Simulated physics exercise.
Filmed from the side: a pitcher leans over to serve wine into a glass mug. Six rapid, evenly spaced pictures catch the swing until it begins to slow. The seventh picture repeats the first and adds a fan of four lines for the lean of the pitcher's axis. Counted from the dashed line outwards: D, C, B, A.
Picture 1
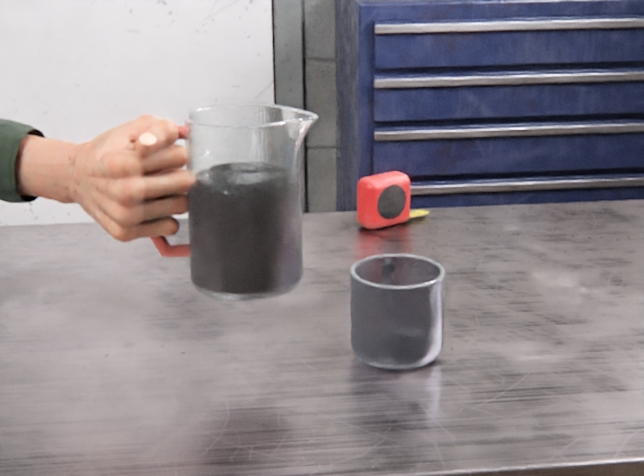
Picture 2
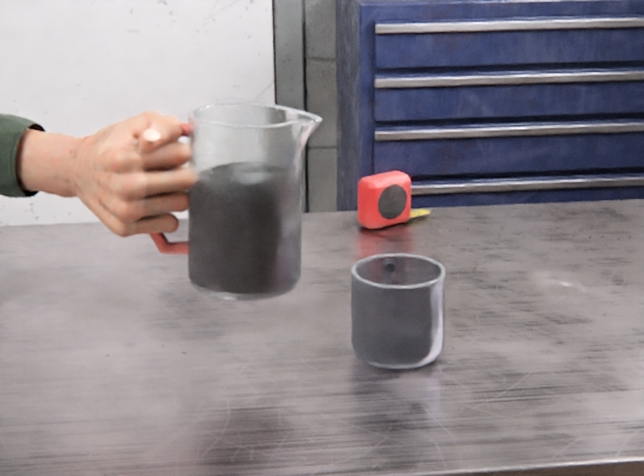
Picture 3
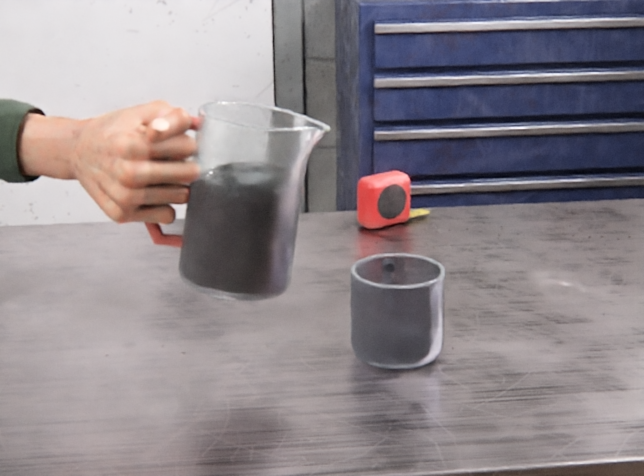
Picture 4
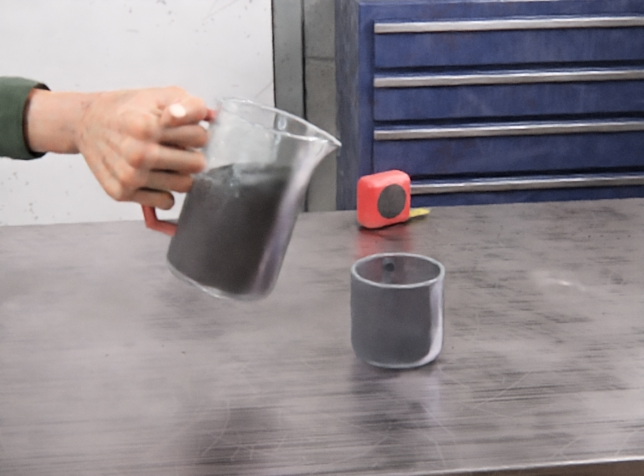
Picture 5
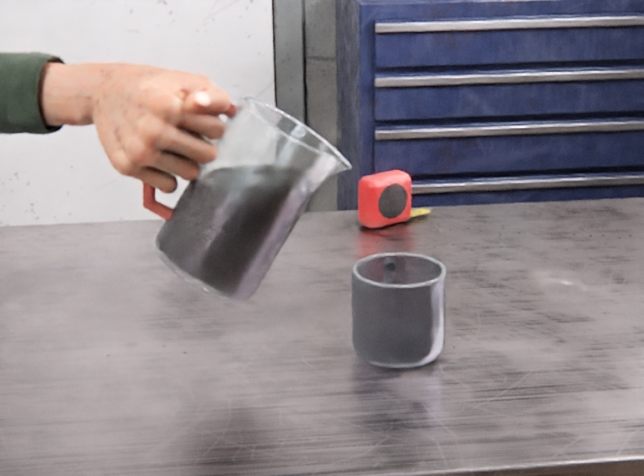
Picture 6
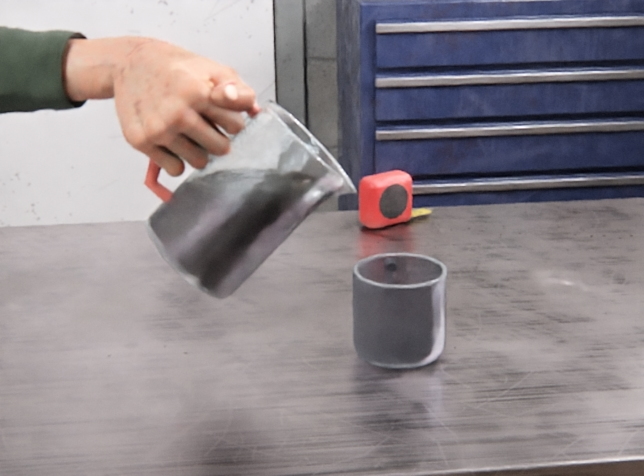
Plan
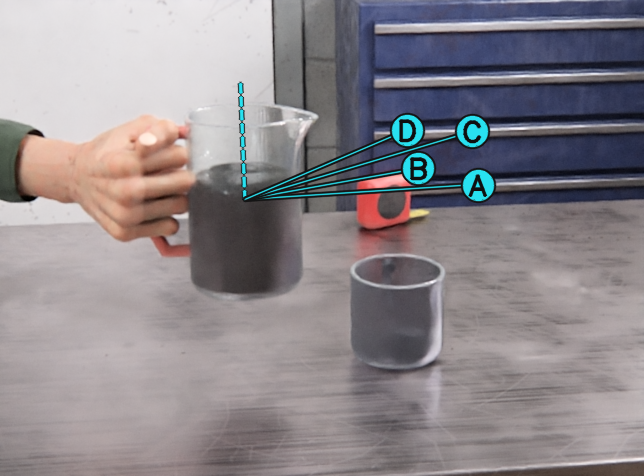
The clip opens with a hand holding a clear pitcher of dark liquid upright, left of a glass mug on a scratched metal table. The hand then tilts the pitcher steadily rightward, and the liquid slides toward the spout as the lip lowers, with none leaving the pitcher.
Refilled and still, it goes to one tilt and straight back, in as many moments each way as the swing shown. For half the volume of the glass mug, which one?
Take D.
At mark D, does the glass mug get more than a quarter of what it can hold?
Yes, clearly.
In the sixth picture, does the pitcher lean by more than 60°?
No.
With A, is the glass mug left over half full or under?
Over.
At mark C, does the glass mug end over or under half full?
Over half.
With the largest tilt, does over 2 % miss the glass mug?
Yes, it does.
In cyan, A at (461, 185); B at (401, 171); C at (455, 136); D at (392, 136).
For mark A, the glass mug is filled to the brim; 16 % of the wine is spilt.
For mark B, the glass mug ends with about 95 % of what it can hold; 5 % of the wine is spilt.
For mark C, the glass mug ends with about 76 % of what it can hold.
For mark D, the glass mug ends with about 50 % of what it can hold.
